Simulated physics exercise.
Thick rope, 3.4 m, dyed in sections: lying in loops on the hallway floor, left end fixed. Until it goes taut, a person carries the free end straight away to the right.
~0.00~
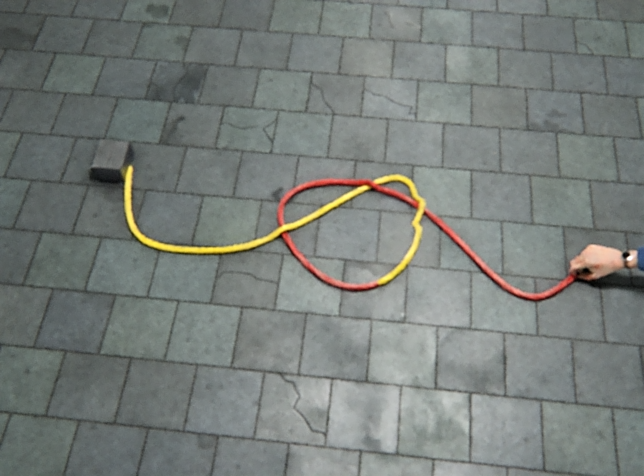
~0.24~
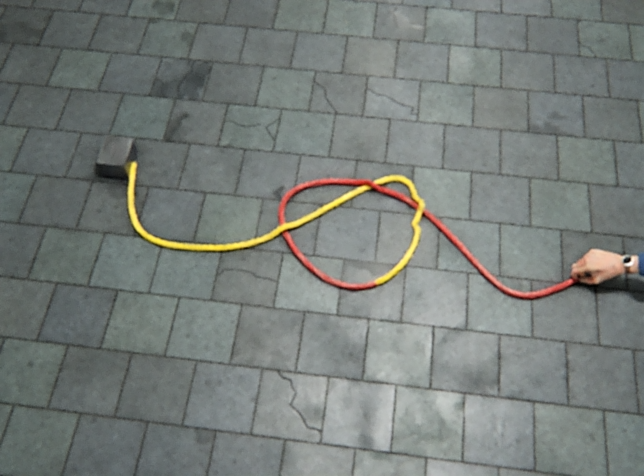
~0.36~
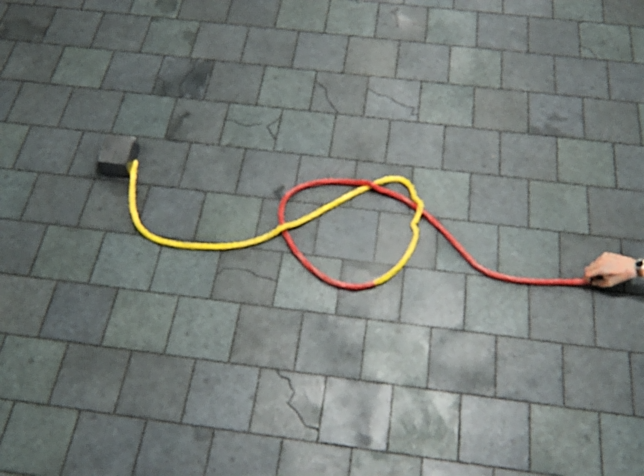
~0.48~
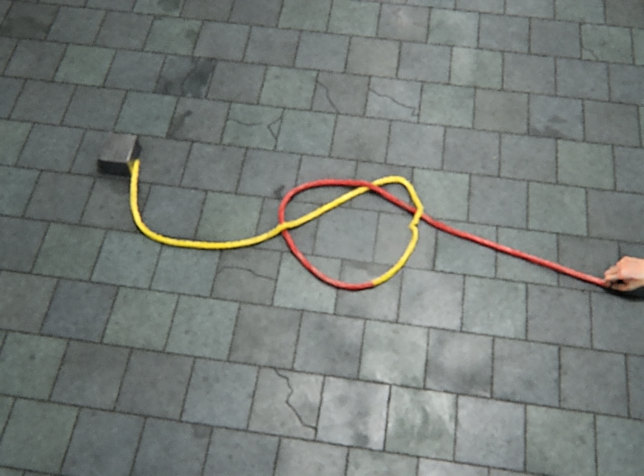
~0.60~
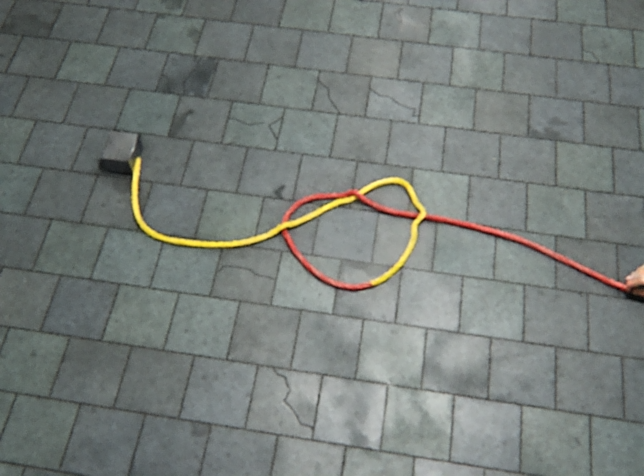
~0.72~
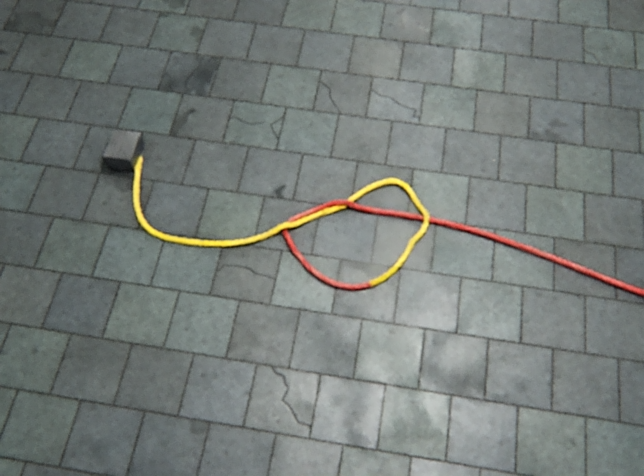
In this clip, a hand pulls the red end of a looped red-and-yellow rope to the right across grey paving, straightening that side and narrowing the loop's red upper part, while the yellow end stays beside a dark block.
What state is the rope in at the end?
The rope ties itself.
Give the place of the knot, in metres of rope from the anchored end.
I'd say near the 1.2 m mark.
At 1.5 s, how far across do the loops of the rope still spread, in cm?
Measured width: Near 40 cm.
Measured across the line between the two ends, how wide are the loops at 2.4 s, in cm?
24 cm, roughly.
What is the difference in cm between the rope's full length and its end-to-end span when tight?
I'd put it close to 20 centimetres.
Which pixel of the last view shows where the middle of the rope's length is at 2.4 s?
It sits close to pixel (425, 242) in the last view.
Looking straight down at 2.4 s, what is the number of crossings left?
Seen from above, the tally is 3.
After 1.5 s, the ends are 2.3 m apart, loops still 41 cm across.
After 2.4 s, the ends are 2.8 m apart, loops still 24 cm across.
After 3.2 s, the ends are 3.2 m apart, loops still 9 cm across.
After 4.0 s, the ends are 3.2 m apart, loops still 7 cm across.
After 4.3 s, the ends are 3.2 m apart, loops still 7 cm across.
